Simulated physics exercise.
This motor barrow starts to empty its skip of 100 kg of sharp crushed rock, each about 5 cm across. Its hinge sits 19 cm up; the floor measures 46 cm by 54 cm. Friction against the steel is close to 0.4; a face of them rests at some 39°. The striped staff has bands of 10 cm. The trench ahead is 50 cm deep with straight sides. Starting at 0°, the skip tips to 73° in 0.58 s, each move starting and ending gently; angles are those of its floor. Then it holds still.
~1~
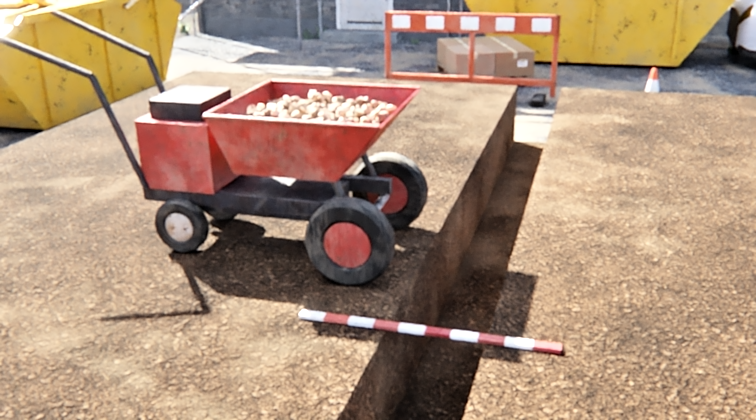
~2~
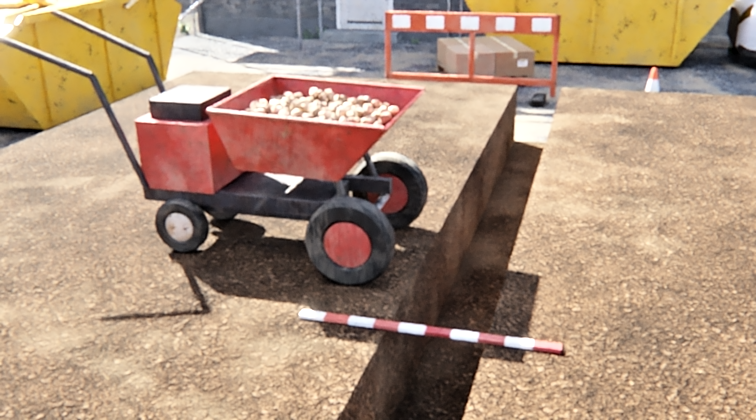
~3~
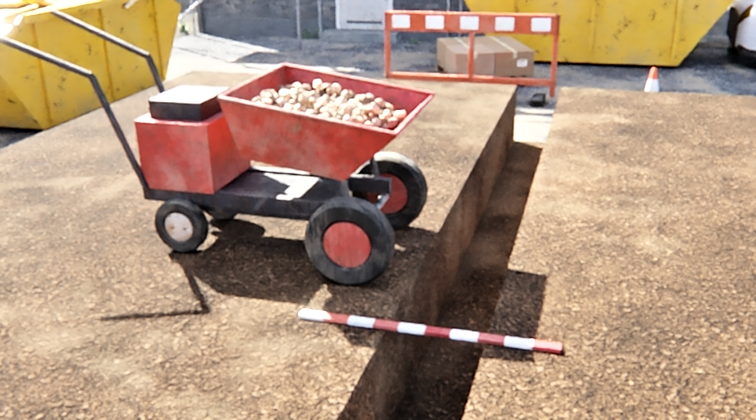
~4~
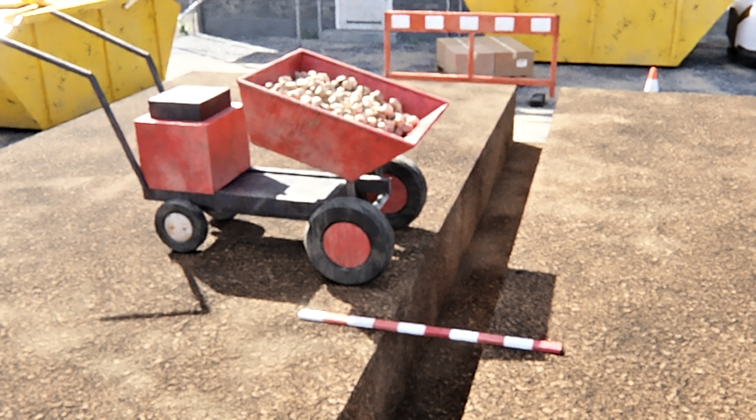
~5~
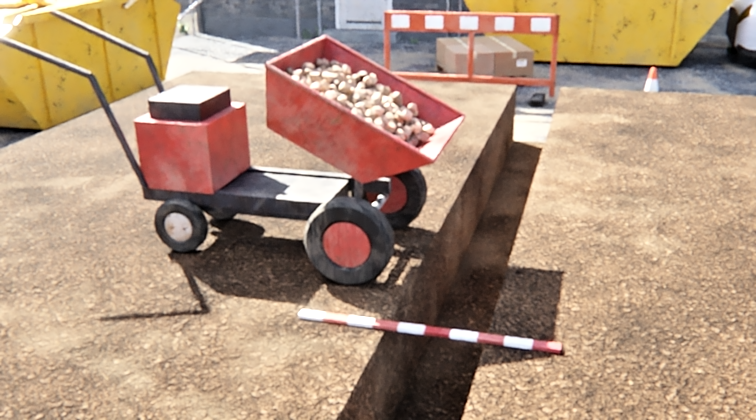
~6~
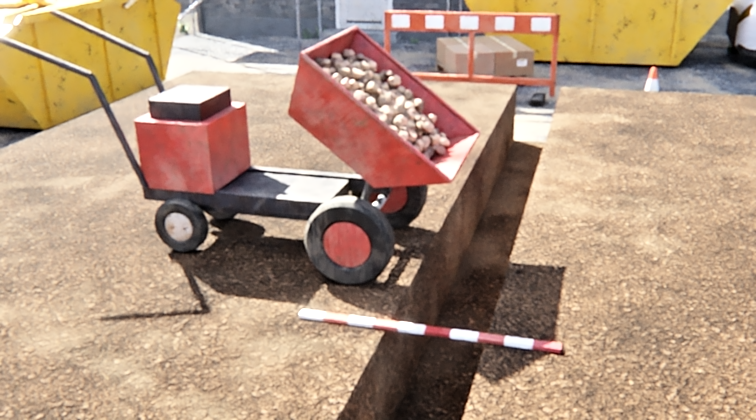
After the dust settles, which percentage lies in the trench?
Some 24 per cent of it.
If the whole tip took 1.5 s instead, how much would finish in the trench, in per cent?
Then about 50 per cent.
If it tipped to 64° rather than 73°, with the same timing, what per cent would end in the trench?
Then about 20 per cent.
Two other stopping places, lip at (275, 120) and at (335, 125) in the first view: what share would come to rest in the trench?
About 90 and 65 per cent.
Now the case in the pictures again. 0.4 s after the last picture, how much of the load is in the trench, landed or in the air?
Some 5 per cent.
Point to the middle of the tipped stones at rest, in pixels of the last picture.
Around (554, 270).
Then, 0.1 s after the last picture the floor is at 61°, 100 % in the skip; the foremost stones are at (464, 185).
Then, 0.4 s after the last picture the floor is at 73°, 69 % in the skip, 3 % in the trench, 28 % past the trench; the foremost stones are at (565, 278).
Then, 0.7 s after the last picture the floor is at 73°, 9 % in the skip, 11 % in the trench, 80 % past the trench; the foremost stones are past the picture's edge.
Then, 2.7 s after the last picture the floor is at 73°, 0 % in the skip, 24 % in the trench, 76 % past the trench; the foremost stones are past the picture's edge.
